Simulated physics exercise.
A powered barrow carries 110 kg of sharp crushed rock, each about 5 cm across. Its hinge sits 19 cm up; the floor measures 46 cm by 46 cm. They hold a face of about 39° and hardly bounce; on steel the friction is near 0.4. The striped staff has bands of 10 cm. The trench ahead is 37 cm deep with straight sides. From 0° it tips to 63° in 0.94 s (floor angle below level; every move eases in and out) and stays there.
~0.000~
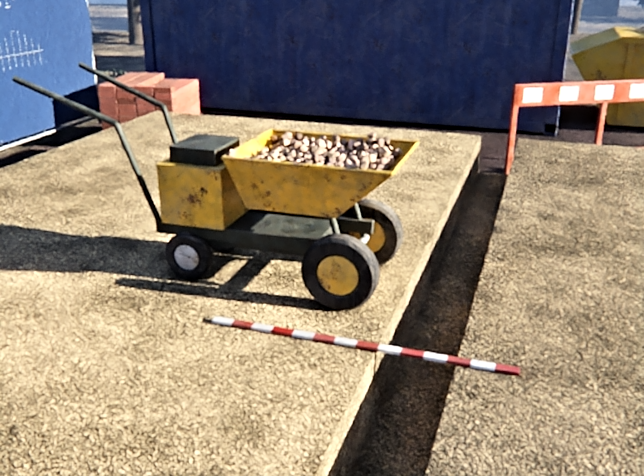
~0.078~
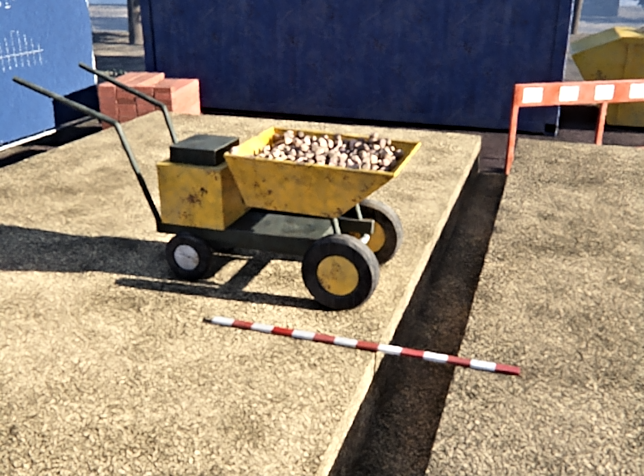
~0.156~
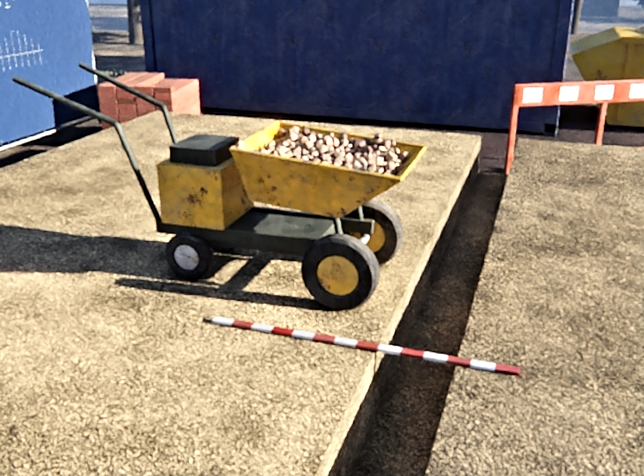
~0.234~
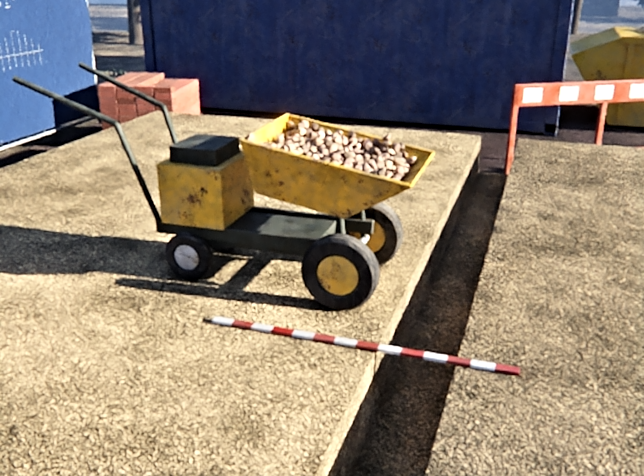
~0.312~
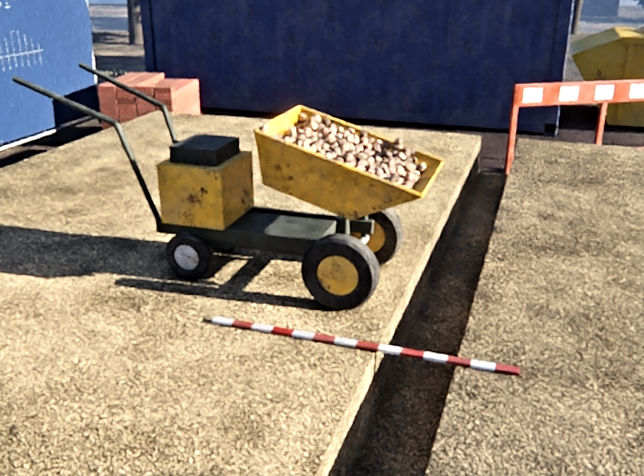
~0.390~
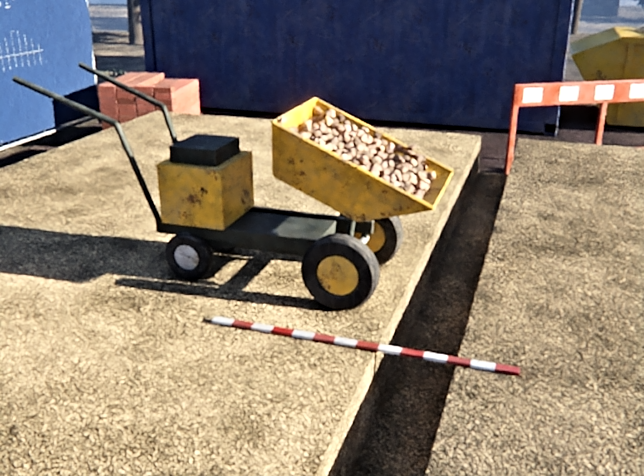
A yellow tray heaped with pale broken stones, mounted on a dark-framed, four-wheeled barrow, tilts forward to the right, slowly at first, its rear end lifting clear of the yellow box behind. The barrow stands on sunlit gritty ground beside a straight trench, seen from slightly above, with a red-and-white staff in front, an orange-and-white barrier at right and blue walls behind. The wheels, handles and camera stay still.
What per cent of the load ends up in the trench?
Some 33 per cent of it.
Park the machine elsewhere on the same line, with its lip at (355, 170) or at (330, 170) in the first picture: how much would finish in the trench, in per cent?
Near 70 per cent from the first place, 95 from the second.
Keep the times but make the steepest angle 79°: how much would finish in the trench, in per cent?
Then about 5 per cent.
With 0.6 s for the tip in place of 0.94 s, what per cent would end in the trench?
It would be near 25 per cent.
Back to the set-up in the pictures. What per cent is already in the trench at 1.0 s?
Some 0 per cent.
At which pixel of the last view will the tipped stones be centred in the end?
Near (496, 302).
After 0.7 s the floor is at 53°; 100 % in the tray; the foremost stones are at (462, 229).
After 1.0 s the floor is at 63°; 77 % in the tray, 1 % in the trench, 22 % past the trench; the foremost stones are at (519, 308).
After 1.4 s the floor is at 63°; 37 % in the tray, 2 % in the trench, 61 % past the trench; the foremost stones are at (619, 325).
After 3.3 s the floor is at 63°; 1 % in the tray, 33 % in the trench, 66 % past the trench; the foremost stones are past the picture's edge.
